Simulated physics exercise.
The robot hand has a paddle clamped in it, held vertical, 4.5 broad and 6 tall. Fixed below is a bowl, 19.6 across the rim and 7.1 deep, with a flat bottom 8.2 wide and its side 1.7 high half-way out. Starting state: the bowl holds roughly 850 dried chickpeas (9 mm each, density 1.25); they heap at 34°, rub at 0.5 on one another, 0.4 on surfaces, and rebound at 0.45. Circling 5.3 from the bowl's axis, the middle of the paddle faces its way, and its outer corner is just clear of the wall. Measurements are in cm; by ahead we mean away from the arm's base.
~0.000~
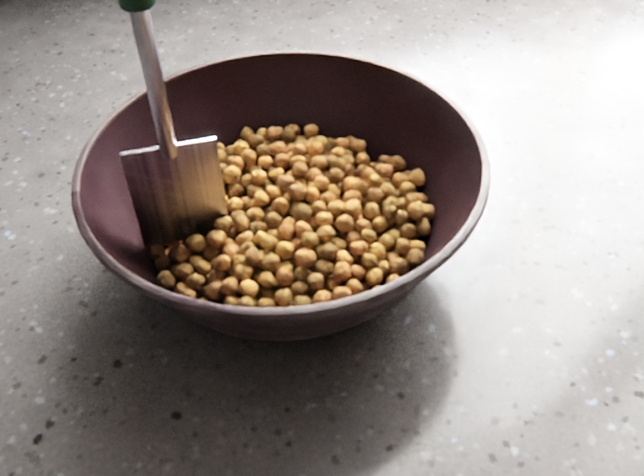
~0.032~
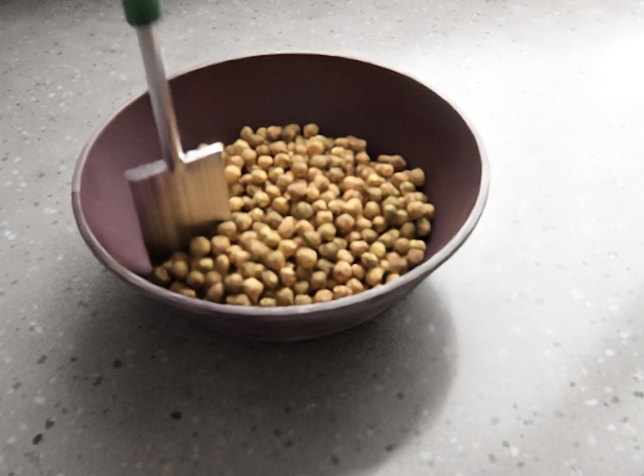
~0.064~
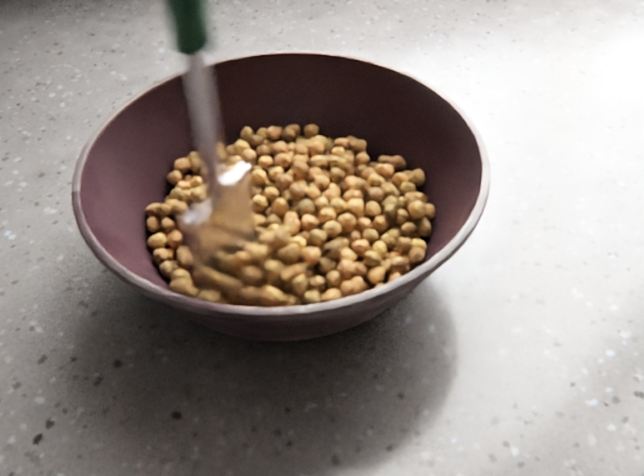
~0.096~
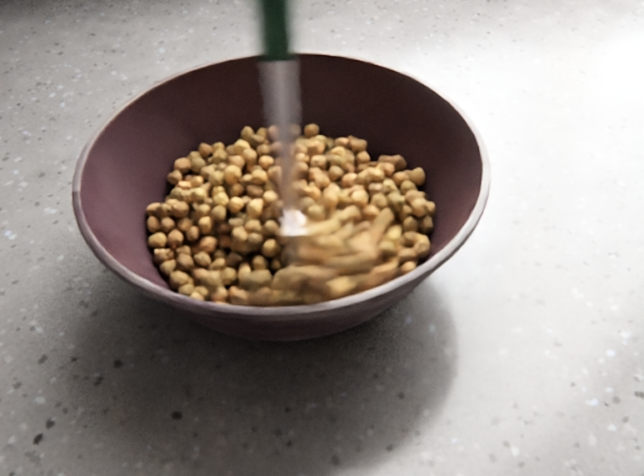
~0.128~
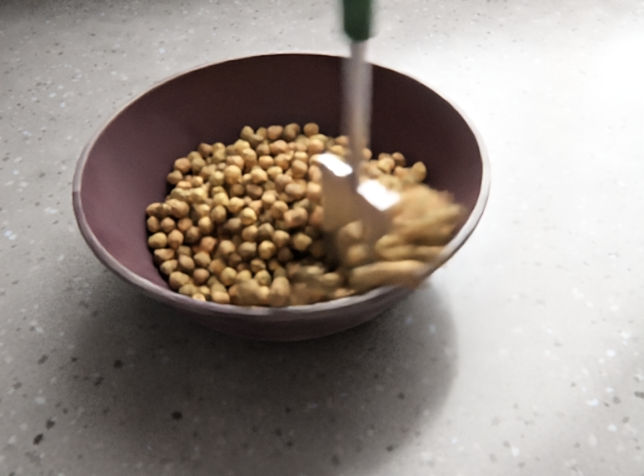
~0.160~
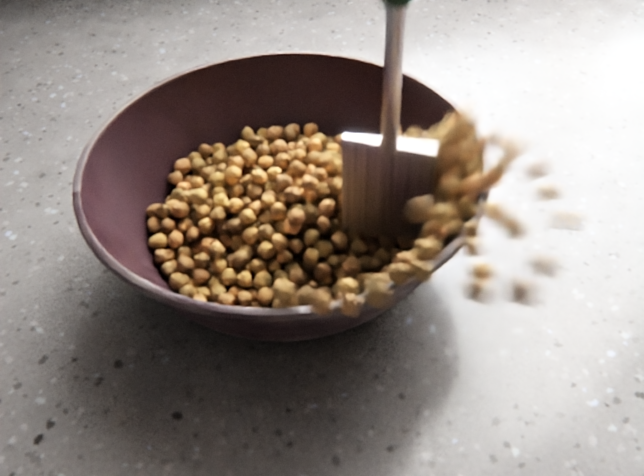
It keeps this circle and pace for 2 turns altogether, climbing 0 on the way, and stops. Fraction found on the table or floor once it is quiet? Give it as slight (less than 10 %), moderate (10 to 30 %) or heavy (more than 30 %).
It is heavy.
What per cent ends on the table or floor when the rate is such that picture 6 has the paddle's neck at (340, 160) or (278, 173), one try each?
Near 30 in a hundred for the first and near 15 in a hundred for the second.
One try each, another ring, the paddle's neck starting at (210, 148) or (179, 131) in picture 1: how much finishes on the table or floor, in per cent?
First try about 25 per cent, second try about 50 per cent.
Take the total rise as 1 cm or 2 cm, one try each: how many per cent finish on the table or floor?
Near 25 in a hundred, then 20 in a hundred.
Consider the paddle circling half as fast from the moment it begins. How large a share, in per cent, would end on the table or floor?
Then roughly 15 %.
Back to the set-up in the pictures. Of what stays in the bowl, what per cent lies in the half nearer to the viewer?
Close to 50 in a hundred.
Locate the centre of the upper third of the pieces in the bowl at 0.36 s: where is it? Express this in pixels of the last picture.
Roughly pixel (182, 234).
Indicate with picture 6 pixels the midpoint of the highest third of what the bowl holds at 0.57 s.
The centre is roughly (328, 180).
After 0.36 s, 10° round, highest piece 13 above the table; 659 in the bowl, 63 on the table or floor, 128 in flight or on the tool.
After 0.57 s, 229° round, highest piece 12 above the table; 563 in the bowl, 241 on the table or floor, 46 in flight or on the tool.
After 0.87 s, 0° round, highest piece 6 above the table; 533 in the bowl, 315 on the table or floor, 2 in flight or on the tool.
After 1.57 s, 0° round, highest piece 5 above the table; 533 in the bowl, 317 on the table or floor.
In the end, 533 in the bowl, 317 on the table or floor. That is 37 % on the table or floor.
